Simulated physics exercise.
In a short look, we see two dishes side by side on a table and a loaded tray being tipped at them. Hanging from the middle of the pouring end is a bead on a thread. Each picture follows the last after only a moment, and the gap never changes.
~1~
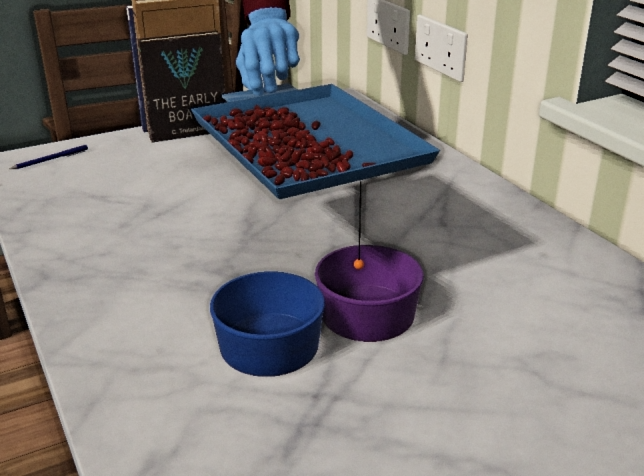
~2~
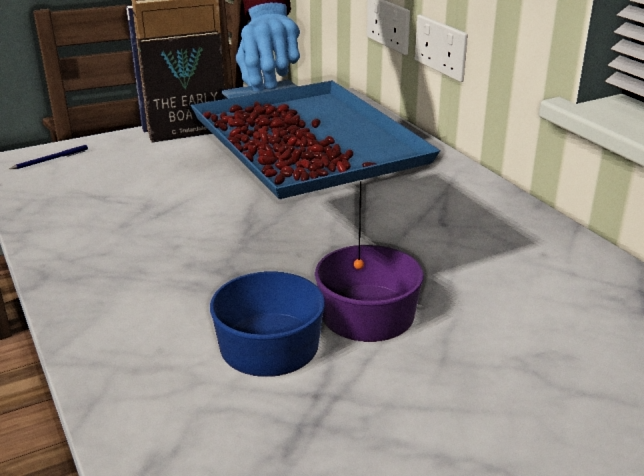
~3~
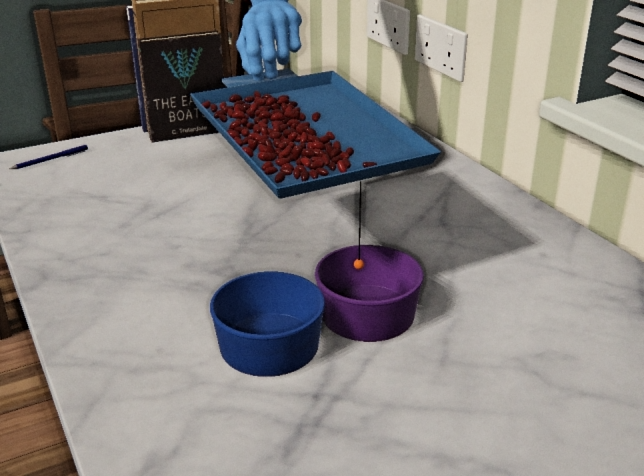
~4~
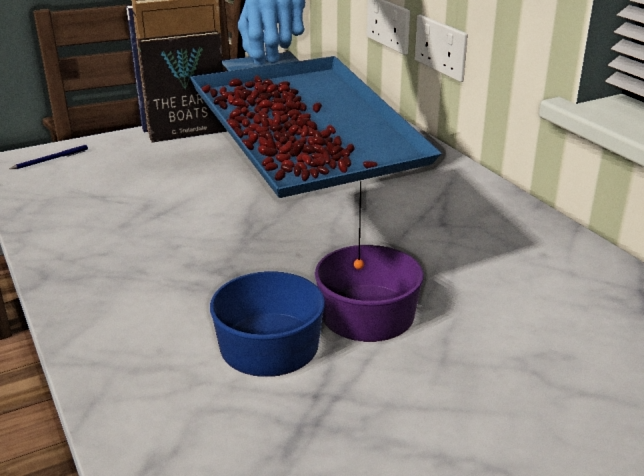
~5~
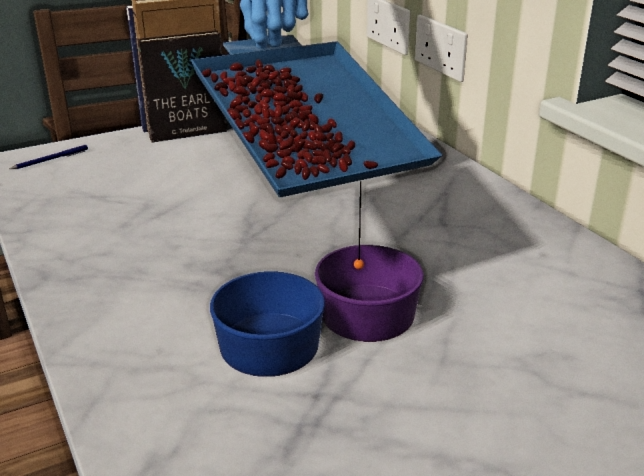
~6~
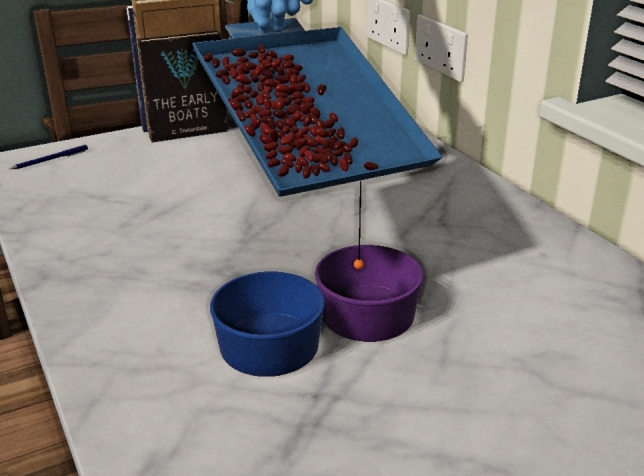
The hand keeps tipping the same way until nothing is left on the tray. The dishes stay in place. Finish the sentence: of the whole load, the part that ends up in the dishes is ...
... less than half.
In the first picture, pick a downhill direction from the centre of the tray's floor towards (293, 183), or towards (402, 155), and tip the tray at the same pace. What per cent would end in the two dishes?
90 and 30 per cent, in that order.
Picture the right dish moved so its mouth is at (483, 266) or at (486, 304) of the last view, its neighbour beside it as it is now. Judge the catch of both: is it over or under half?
Earlier try a majority share, later try a minority share.
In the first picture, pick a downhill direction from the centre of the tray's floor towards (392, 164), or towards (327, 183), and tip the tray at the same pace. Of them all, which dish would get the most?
Note: Place 1, the dish at the right; place 2, the dish at the left.
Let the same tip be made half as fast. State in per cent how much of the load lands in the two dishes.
Roughly 30 percent.
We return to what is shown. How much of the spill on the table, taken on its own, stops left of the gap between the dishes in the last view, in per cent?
That would be roughly 10 per cent.
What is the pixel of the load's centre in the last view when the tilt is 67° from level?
At about (358, 162).
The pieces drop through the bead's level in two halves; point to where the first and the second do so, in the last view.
First part (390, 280), rest (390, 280).
Just after the last frame, tray tipped steeply; the larger part on the tray; about a tenth in the air.
A moment on, tray tipped past a quarter turn; just a few on the tray; just a few in the left dish; roughly a quarter in the right dish; roughly two thirds outside both; about a tenth in the air.
Further on, tray tipped past a quarter turn; just a few in the left dish; roughly a quarter in the right dish; the larger part outside both.
When it is over, tray tipped past a quarter turn; just a few in the left dish; roughly a quarter in the right dish; the larger part outside both.
